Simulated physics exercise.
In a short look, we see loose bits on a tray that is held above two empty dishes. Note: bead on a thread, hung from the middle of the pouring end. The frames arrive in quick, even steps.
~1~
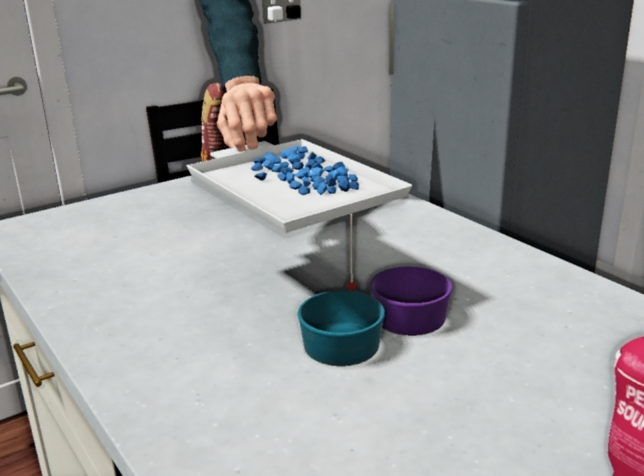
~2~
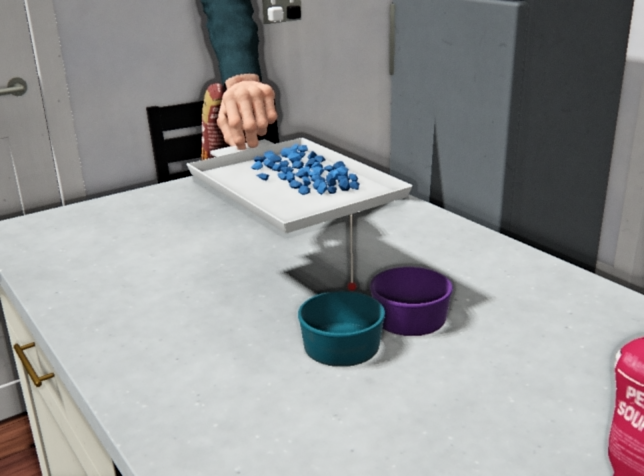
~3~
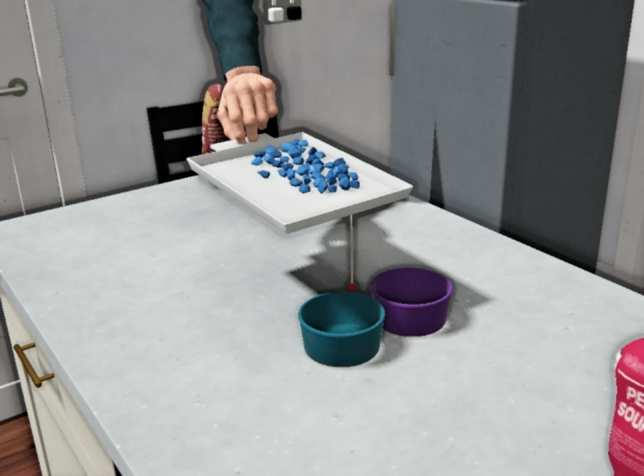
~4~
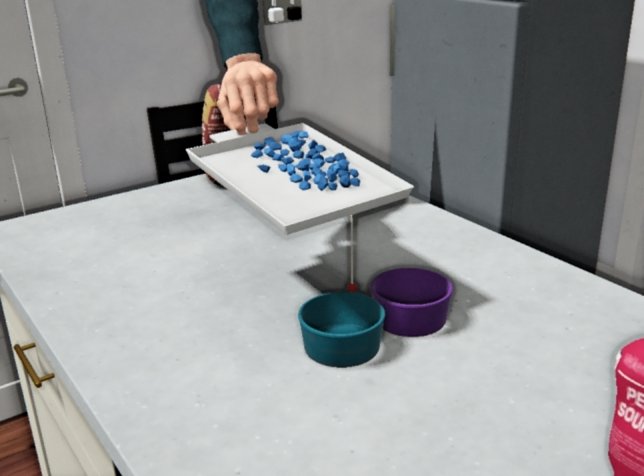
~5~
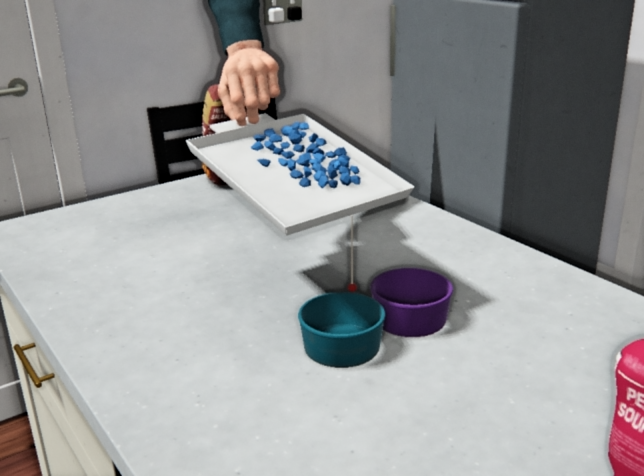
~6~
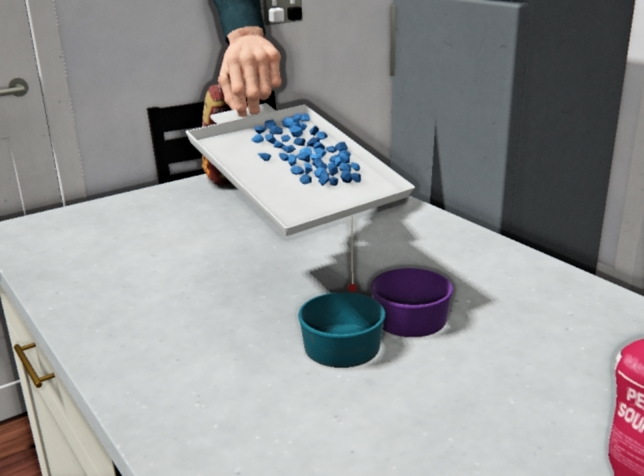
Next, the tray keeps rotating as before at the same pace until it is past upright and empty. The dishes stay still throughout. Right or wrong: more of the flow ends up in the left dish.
Right.
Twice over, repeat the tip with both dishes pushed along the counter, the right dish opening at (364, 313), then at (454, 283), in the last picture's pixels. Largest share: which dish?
First try: The rightmost dish. Second try: The leftmost dish.
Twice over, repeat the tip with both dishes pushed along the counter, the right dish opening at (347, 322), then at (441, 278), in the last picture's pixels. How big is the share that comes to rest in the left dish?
Approximately 0 percent, followed by approximately 60 percent.
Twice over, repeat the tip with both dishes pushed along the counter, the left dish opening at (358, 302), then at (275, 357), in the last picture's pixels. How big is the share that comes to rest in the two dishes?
In order, about 40 and 60 in a hundred.
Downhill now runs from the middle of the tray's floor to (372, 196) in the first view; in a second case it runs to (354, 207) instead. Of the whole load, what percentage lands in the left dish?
Roughly 0 % in the first case and 20 % in the second.
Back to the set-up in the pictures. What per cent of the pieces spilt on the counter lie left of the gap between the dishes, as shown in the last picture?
It works out at some 30 percent.
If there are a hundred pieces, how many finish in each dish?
Final share: Left dish at 50 per cent, right dish at 20 per cent.
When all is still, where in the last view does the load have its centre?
I'd place the middle at about (357, 344).
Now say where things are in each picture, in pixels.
In the first frame, corners of the pouring end at (285, 220) and (407, 185), level; middle of the load at (314, 175), aquarium stones; left dish at (367, 343); right dish at (437, 313); bead on its thread at (352, 286).
In the second frame, corners of the pouring end at (286, 221) and (407, 185), level; middle of the load at (315, 175).
In the third frame, corners of the pouring end at (286, 222) and (407, 186), tipped barely, level across its low end; middle of the load at (315, 172).
In the fourth frame, corners of the pouring end at (286, 223) and (408, 186), tipped a little, level across its low end; middle of the load at (315, 167).
In the fifth frame, corners of the pouring end at (287, 224) and (409, 186), tipped a little, level across its low end; middle of the load at (316, 162).
In the sixth frame, corners of the pouring end at (287, 225) and (409, 186), tipped a little, level across its low end; middle of the load at (316, 157); left dish at (367, 345); right dish at (438, 315).
Soon after the last picture, tray tipped steeply; about two thirds on the tray; a small part in the left dish; a stray few in the right dish; about a quarter in the air.
A little later, tray tipped right over; about a quarter on the tray; about a quarter in the left dish; a small part in the right dish; about a quarter outside both; a small part in the air.
Later still, tray tipped past a quarter turn; about half in the left dish; a small part in the right dish; about a third outside both.
At rest, tray tipped past a quarter turn; about half in the left dish; a small part in the right dish; about a third outside both.
